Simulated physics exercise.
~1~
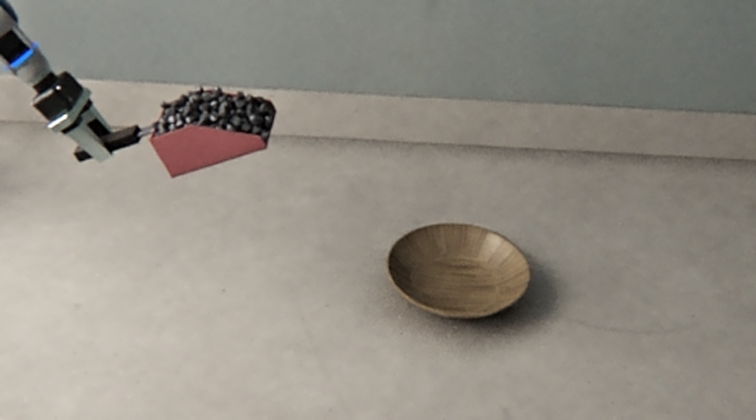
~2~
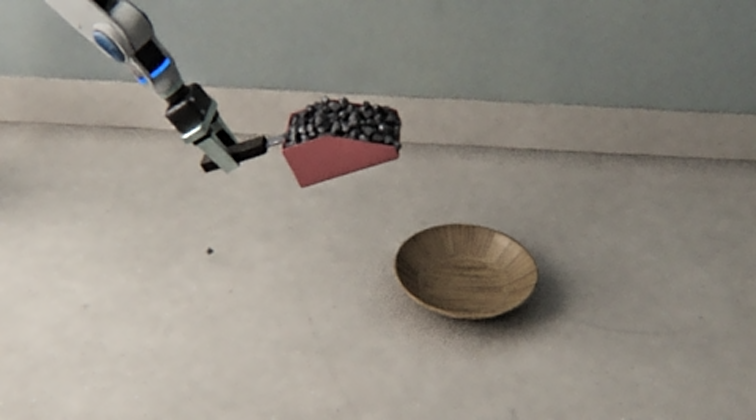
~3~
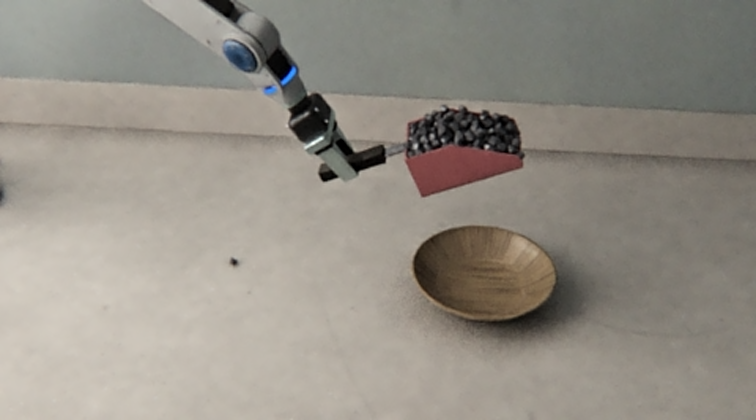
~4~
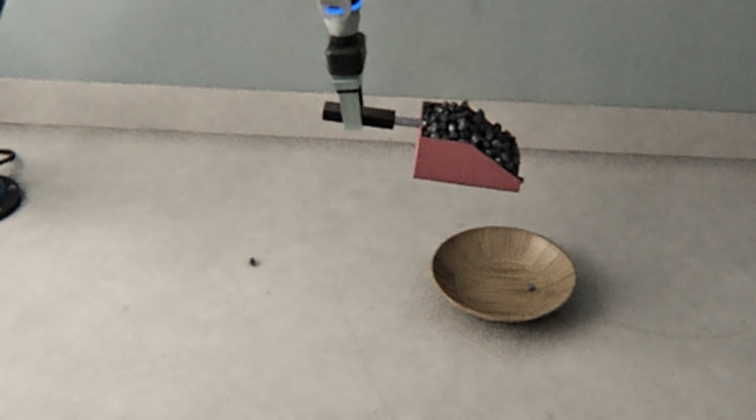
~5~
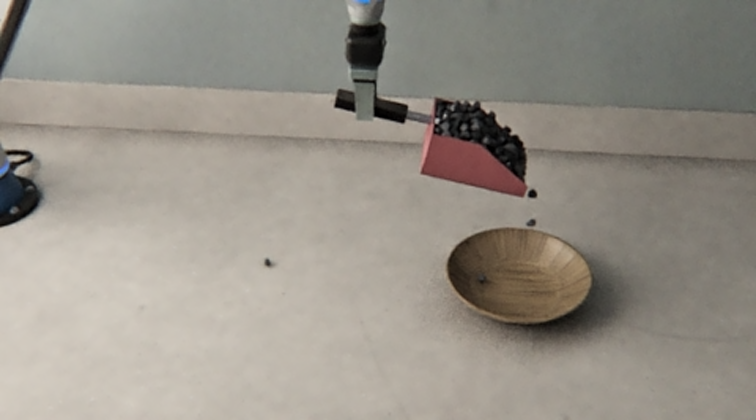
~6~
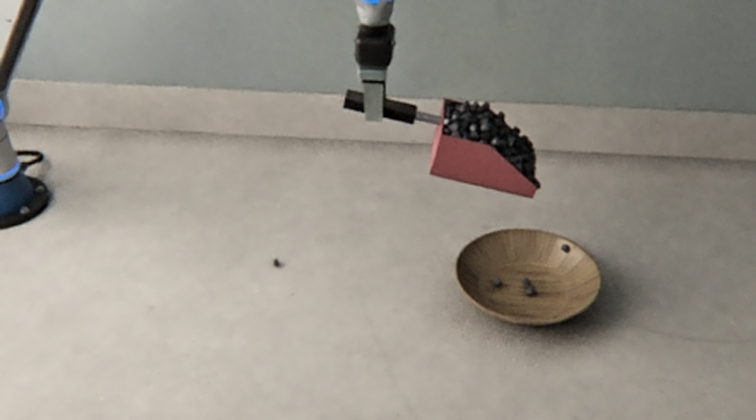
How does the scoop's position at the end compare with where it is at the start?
At the start the scoop is at the upper left, well away from the bowl. By the end it is much farther right, held above the wooden bowl.
At the start, a robot arm holds a red scoop heaped with dark pebbles at the upper left, with a round wooden bowl standing on the pale surface to its right. The arm carries the scoop rightward toward the bowl, and a single pebble lies on the surface behind it. Near the bowl, the scoop tips forward so that its open front points down. A pebble shows in the bowl, and then a couple more drop from the front edge. At the end, the scoop hangs tilted above the bowl, still heaped, with only a few pebbles in the bowl.
